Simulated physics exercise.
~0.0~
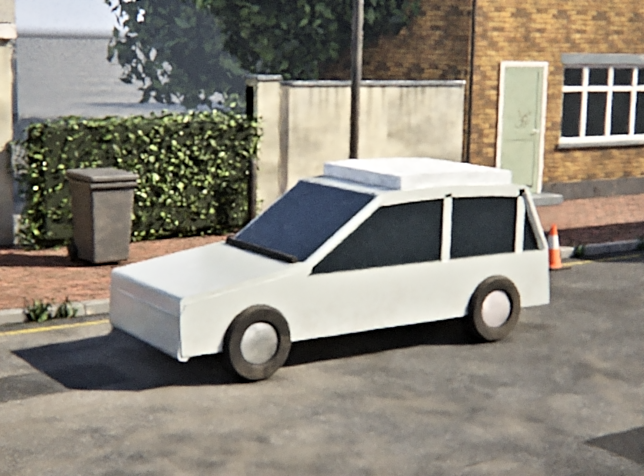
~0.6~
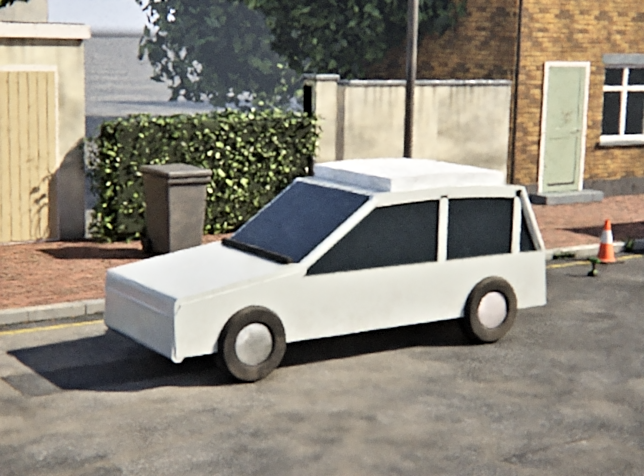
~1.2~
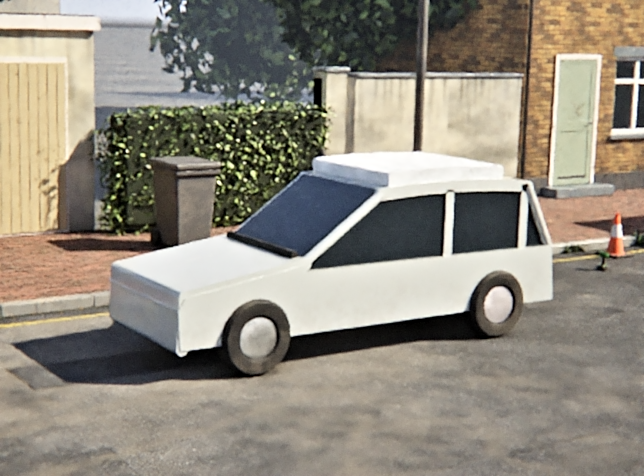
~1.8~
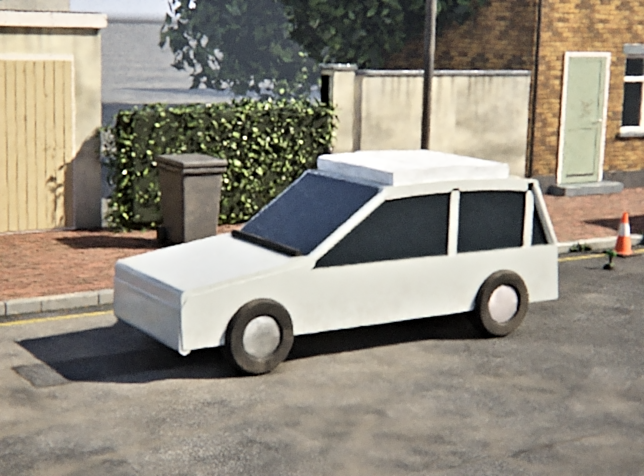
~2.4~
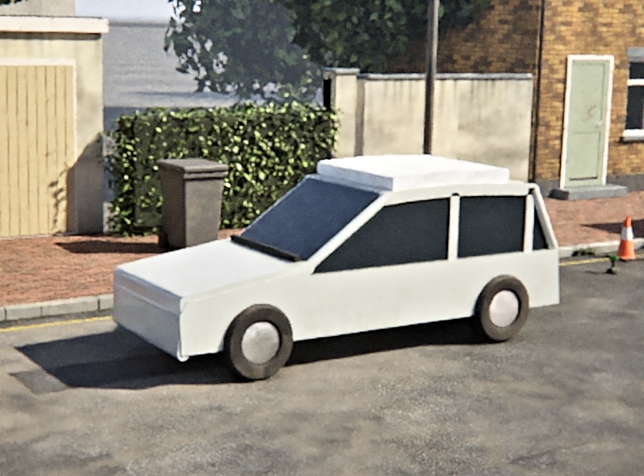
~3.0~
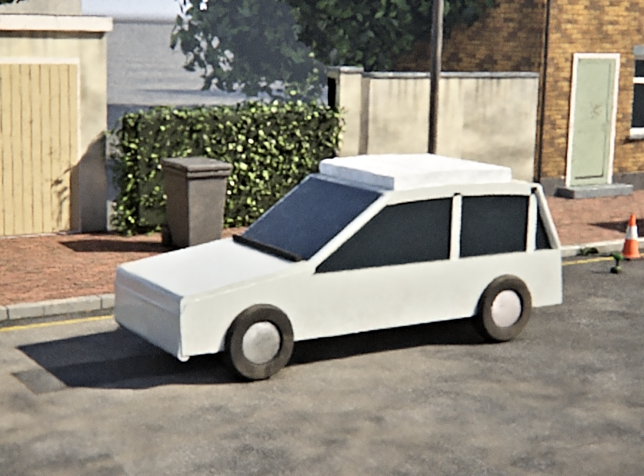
A white car with snow on its roof brakes to a stop, the snow staying put.
